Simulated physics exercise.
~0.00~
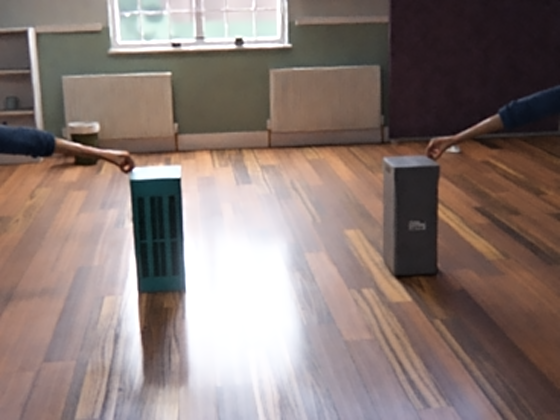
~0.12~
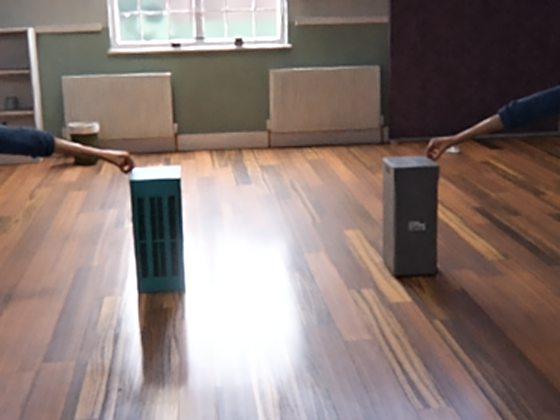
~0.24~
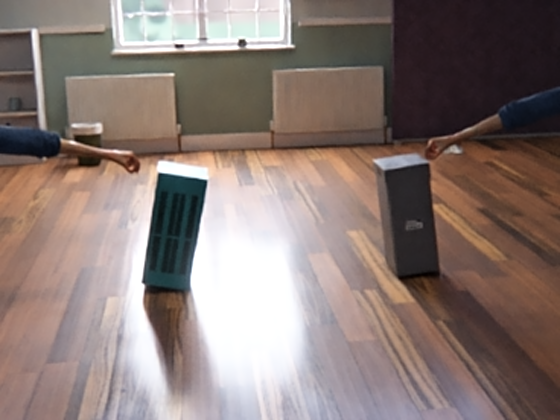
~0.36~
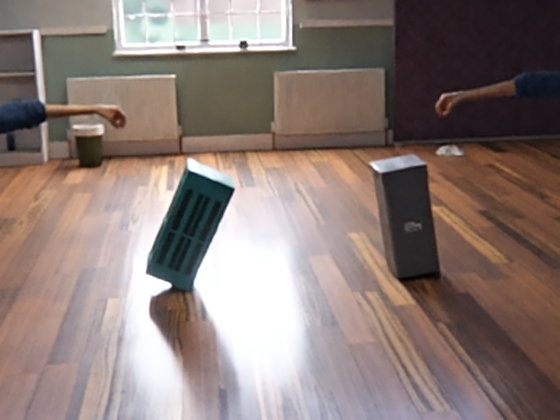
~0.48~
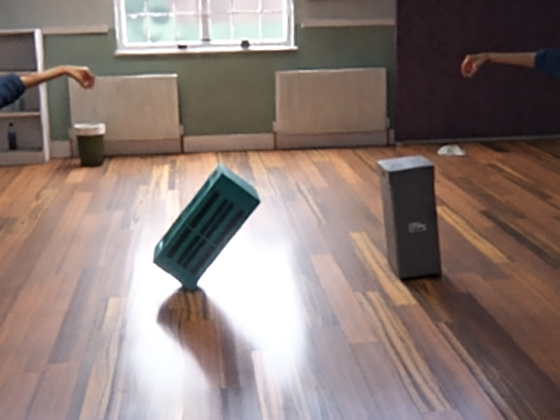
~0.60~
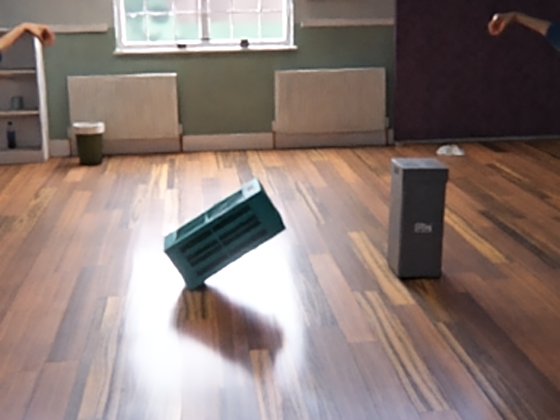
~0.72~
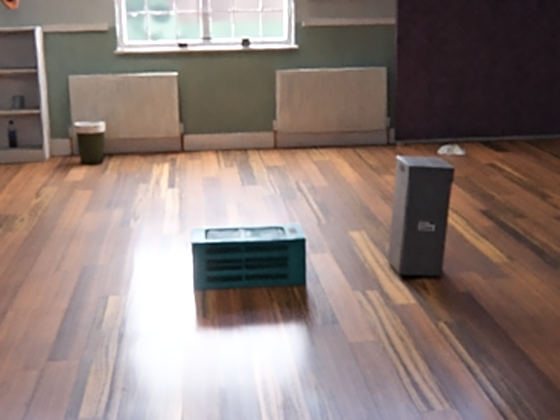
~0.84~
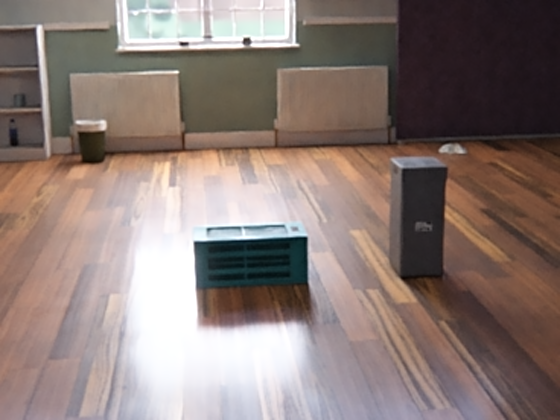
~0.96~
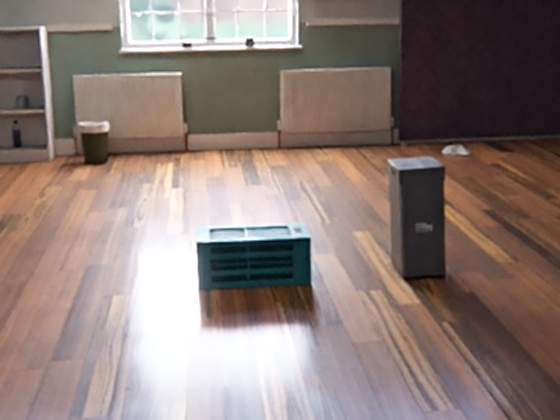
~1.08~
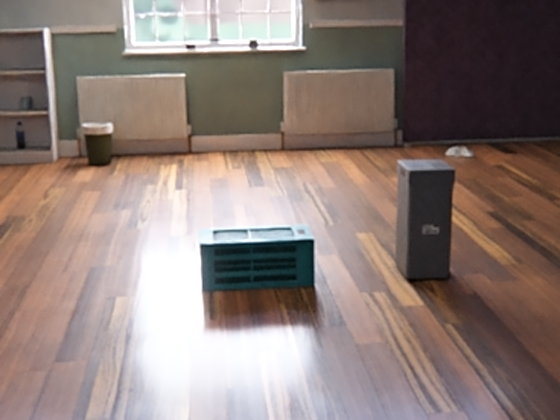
The video shows two hands tipping a turquoise crate and a grey tote standing upright on a wooden floor, then letting go and withdrawing. The crate topples to the right onto its side, while the tote rocks slightly and settles back upright, where both remain.
